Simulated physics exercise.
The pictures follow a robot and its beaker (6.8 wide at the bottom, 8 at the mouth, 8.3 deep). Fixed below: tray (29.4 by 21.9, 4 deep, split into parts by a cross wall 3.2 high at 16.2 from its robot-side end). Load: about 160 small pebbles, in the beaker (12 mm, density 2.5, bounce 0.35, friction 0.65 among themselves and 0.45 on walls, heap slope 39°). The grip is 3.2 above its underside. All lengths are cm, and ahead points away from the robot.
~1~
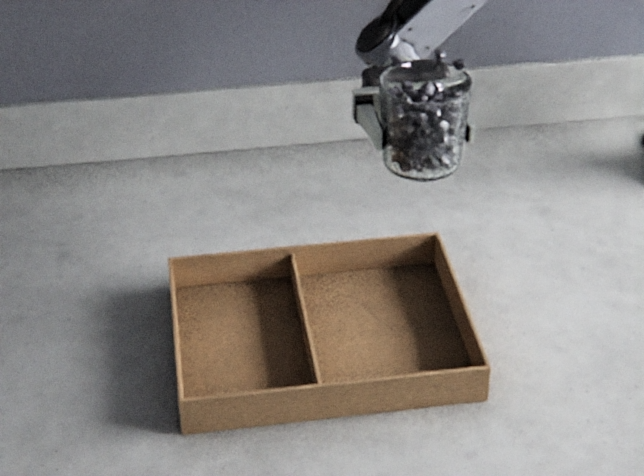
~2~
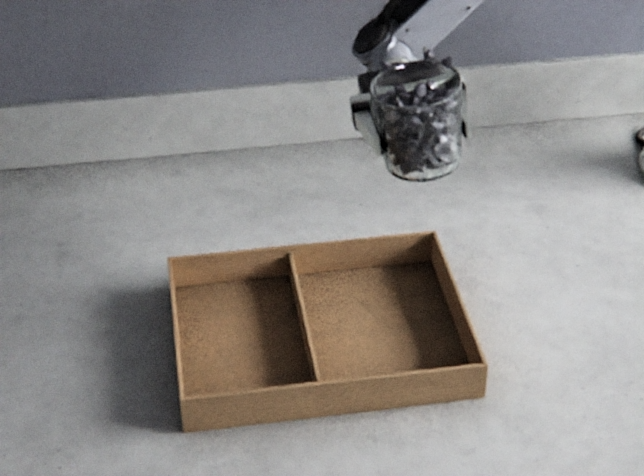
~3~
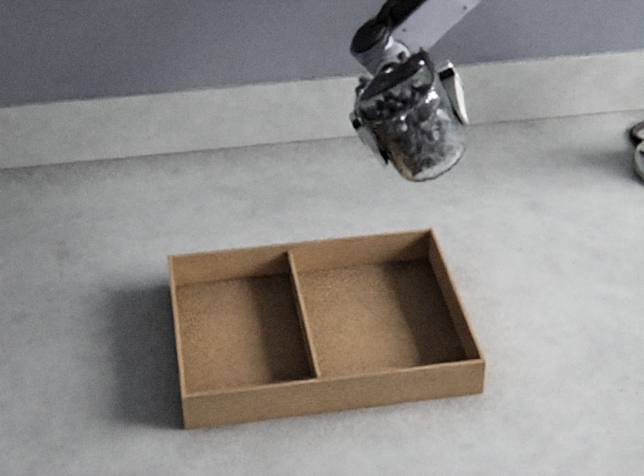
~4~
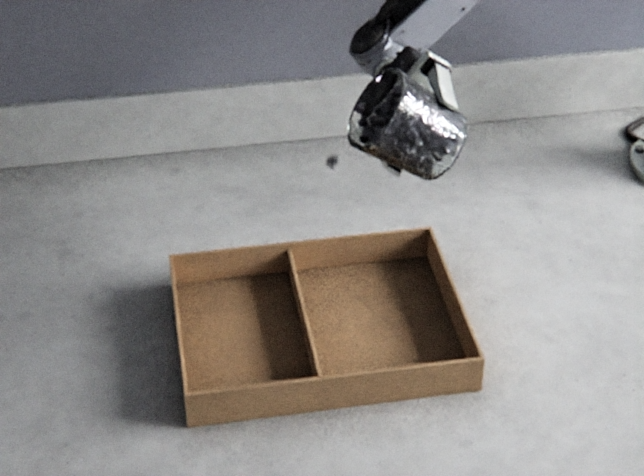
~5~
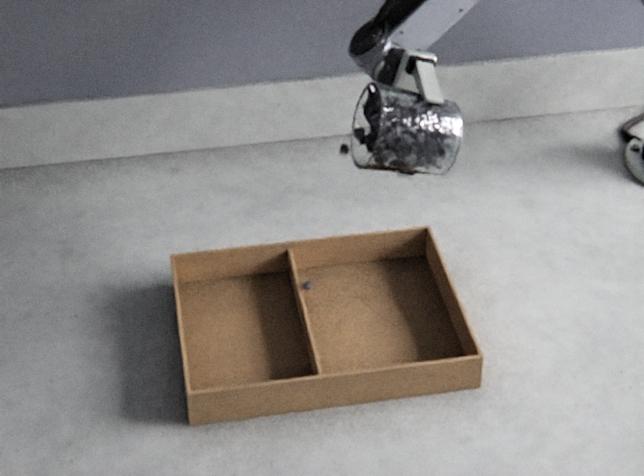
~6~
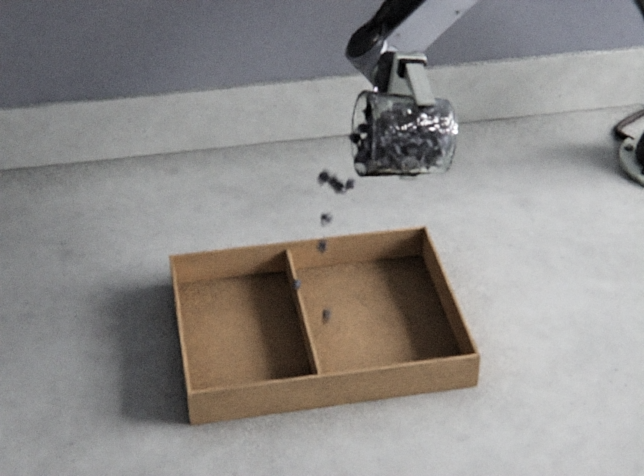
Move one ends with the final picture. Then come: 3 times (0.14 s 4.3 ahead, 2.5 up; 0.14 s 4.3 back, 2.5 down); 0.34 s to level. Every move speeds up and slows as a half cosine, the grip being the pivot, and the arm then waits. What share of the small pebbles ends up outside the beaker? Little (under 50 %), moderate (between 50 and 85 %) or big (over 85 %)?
Answer: Big; over 85 % of the small pebbles finish outside the beaker.
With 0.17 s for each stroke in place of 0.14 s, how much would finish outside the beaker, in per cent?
In that case some 80 per cent.
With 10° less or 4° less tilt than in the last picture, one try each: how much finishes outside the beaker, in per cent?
About 75 and 90 per cent.
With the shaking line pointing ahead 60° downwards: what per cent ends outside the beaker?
Some 15 per cent.
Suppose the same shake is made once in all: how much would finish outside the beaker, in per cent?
In that case some 65 per cent.
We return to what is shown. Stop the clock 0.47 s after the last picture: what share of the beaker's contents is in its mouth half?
Roughly 85 per cent.
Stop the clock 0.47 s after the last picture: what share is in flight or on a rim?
Some 2 per cent.
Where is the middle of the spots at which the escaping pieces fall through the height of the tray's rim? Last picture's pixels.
Around (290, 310).
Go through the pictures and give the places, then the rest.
Beaker middle at (424, 123), level; upper third of the load around (424, 105), from x 390 to 460, top at y 55; 163 in the beaker, in the first picture.
Beaker middle at (420, 124), tilted 8° forward; upper third of the load around (420, 106), from x 385 to 455, top at y 55, in the second picture.
Beaker middle at (414, 125), tilted 28° forward; upper third of the load around (414, 107), from x 365 to 455, top at y 55, in the third picture.
Beaker middle at (410, 128), tilted 53° forward; upper third of the load around (412, 111), from x 330 to 455, top at y 90; 162 in the beaker, 1 in flight or on a rim, in the fourth picture.
Beaker middle at (408, 132), tilted 73° forward; upper third of the load around (409, 118), from x 305 to 450, top at y 100; 162 in the beaker, 1 in the robot-side part, in the fifth picture.
Beaker middle at (405, 135), tilted 81° forward; upper third of the load around (414, 123), from x 295 to 445, top at y 105; 154 in the beaker, 1 in the robot-side part, 1 in the far-side part, 7 in flight or on a rim, in the sixth picture.
Then, 0.47 s later, tilted 81° forward, highest piece 26 above the table; 73 in the far-side part, 55 in the beaker, 32 in the robot-side part, 3 in flight or on a rim.
Then, 0.94 s later, tilted 64° forward, highest piece 24 above the table; 95 in the far-side part, 56 in the robot-side part, 11 in the beaker, 1 in flight or on a rim.
Then, 1.38 s later, level, highest piece 23 above the table; 96 in the far-side part, 56 in the robot-side part, 11 in the beaker.
Then, 2.43 s later, level, highest piece 23 above the table; 96 in the far-side part, 56 in the robot-side part, 11 in the beaker.
At rest, 96 in the far-side part, 56 in the robot-side part, 11 in the beaker. That is 93 % outside the beaker.
